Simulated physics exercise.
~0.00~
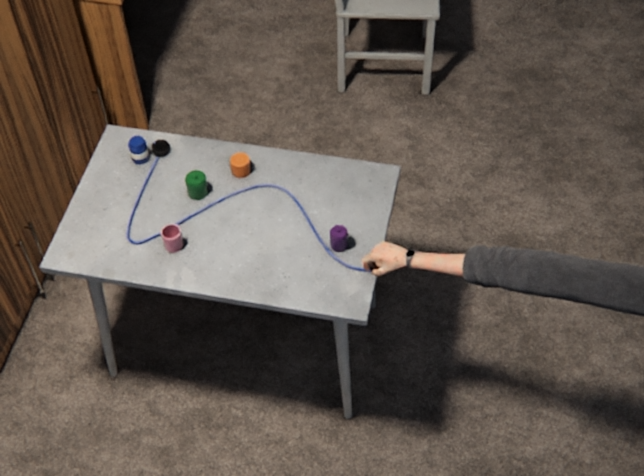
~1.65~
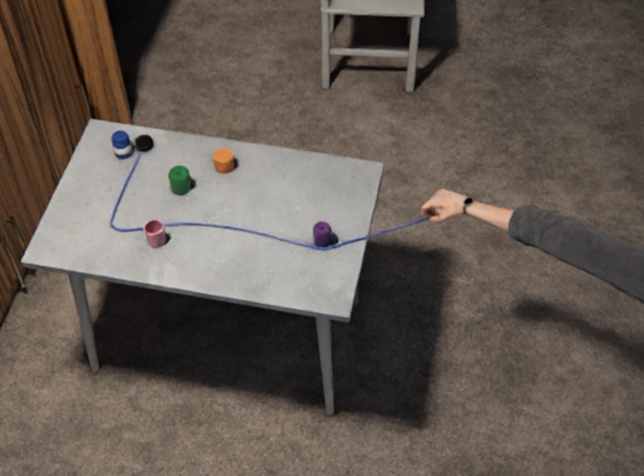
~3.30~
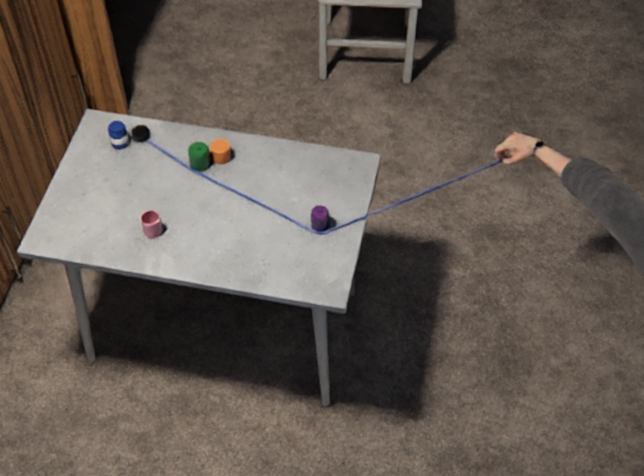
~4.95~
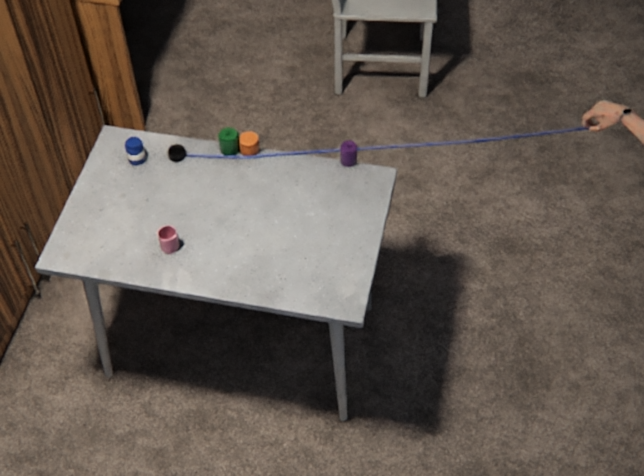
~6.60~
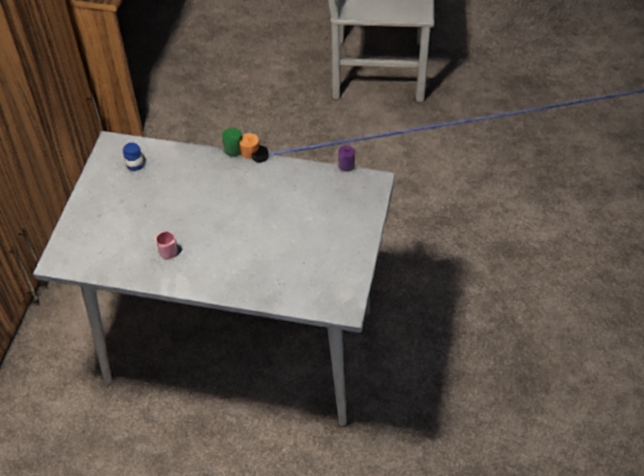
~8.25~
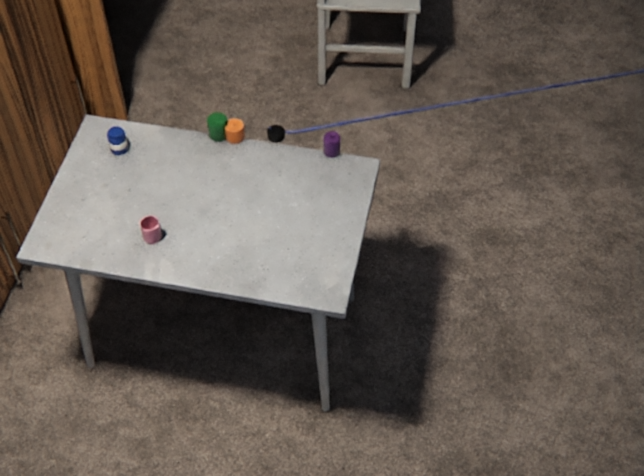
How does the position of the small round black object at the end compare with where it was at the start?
At the start it sits beside the blue jar at the back left of the table. By the end it has moved right along the far edge and lies between the orange tub and the purple pot.
